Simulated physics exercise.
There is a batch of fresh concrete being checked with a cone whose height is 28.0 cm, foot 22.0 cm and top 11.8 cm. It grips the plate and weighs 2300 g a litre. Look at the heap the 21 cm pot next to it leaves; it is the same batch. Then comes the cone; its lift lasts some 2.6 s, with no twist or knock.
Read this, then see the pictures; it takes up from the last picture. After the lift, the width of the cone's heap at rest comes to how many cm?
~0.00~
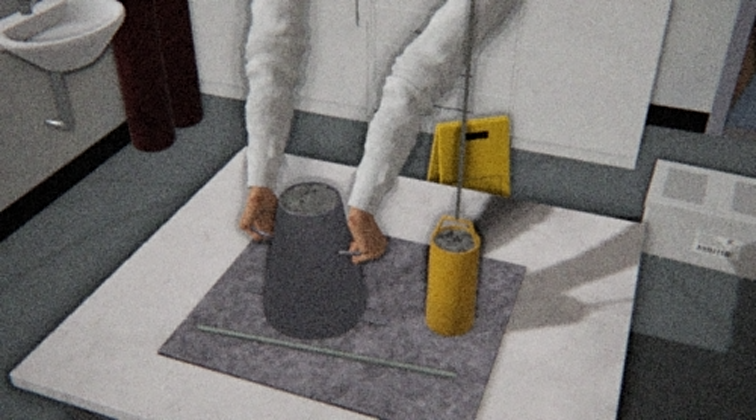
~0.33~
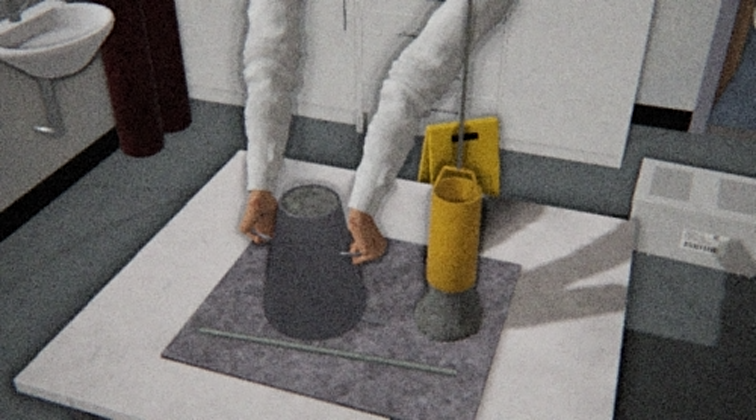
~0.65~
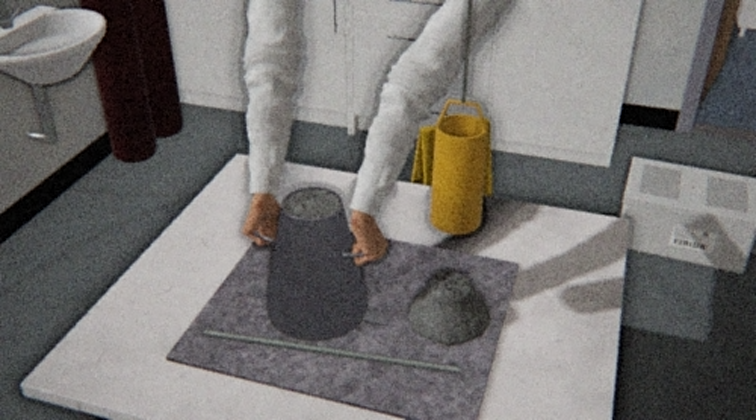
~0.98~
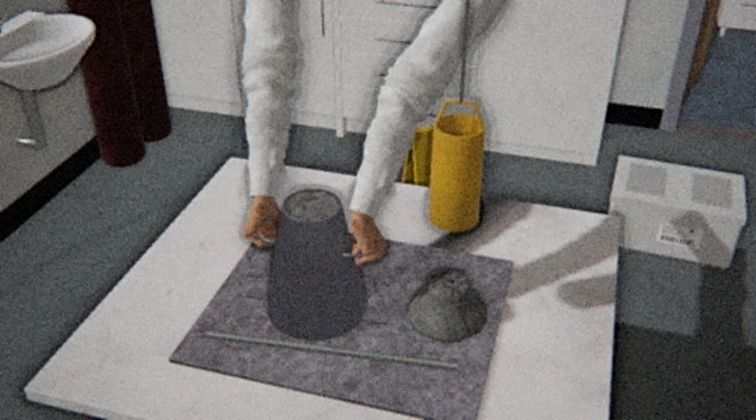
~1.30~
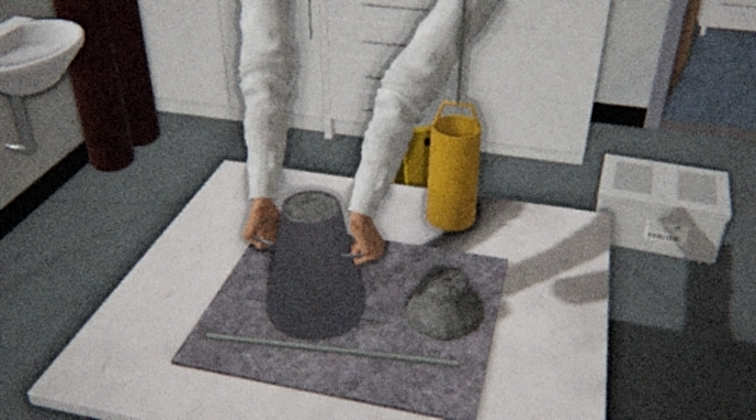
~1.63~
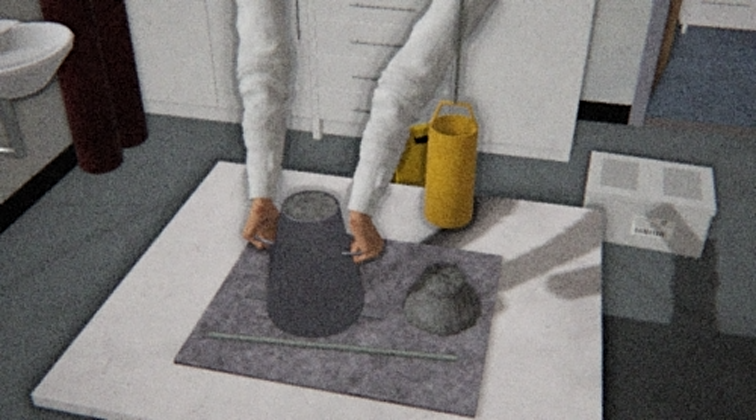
Roughly 35 cm.
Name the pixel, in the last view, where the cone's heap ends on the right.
(389, 304).
After 2.3 s, the cone is up 7.0 cm; the fresh concrete has come down 11 cm to 17 cm and is 31 cm wide.
After 2.9 s, the cone is up 17 cm; the fresh concrete has come down 15 cm to 13 cm and is 35 cm wide.
After 3.6 s, the cone is up 29 cm; the fresh concrete has come down 15 cm to 13 cm and is 35 cm wide.
After 4.4 s, the cone is clear; the fresh concrete has come down 15 cm to 13 cm and is 35 cm wide.
After 4.9 s, at rest, the cone is clear; the fresh concrete has come down 15 cm to 13 cm and is 35 cm wide.
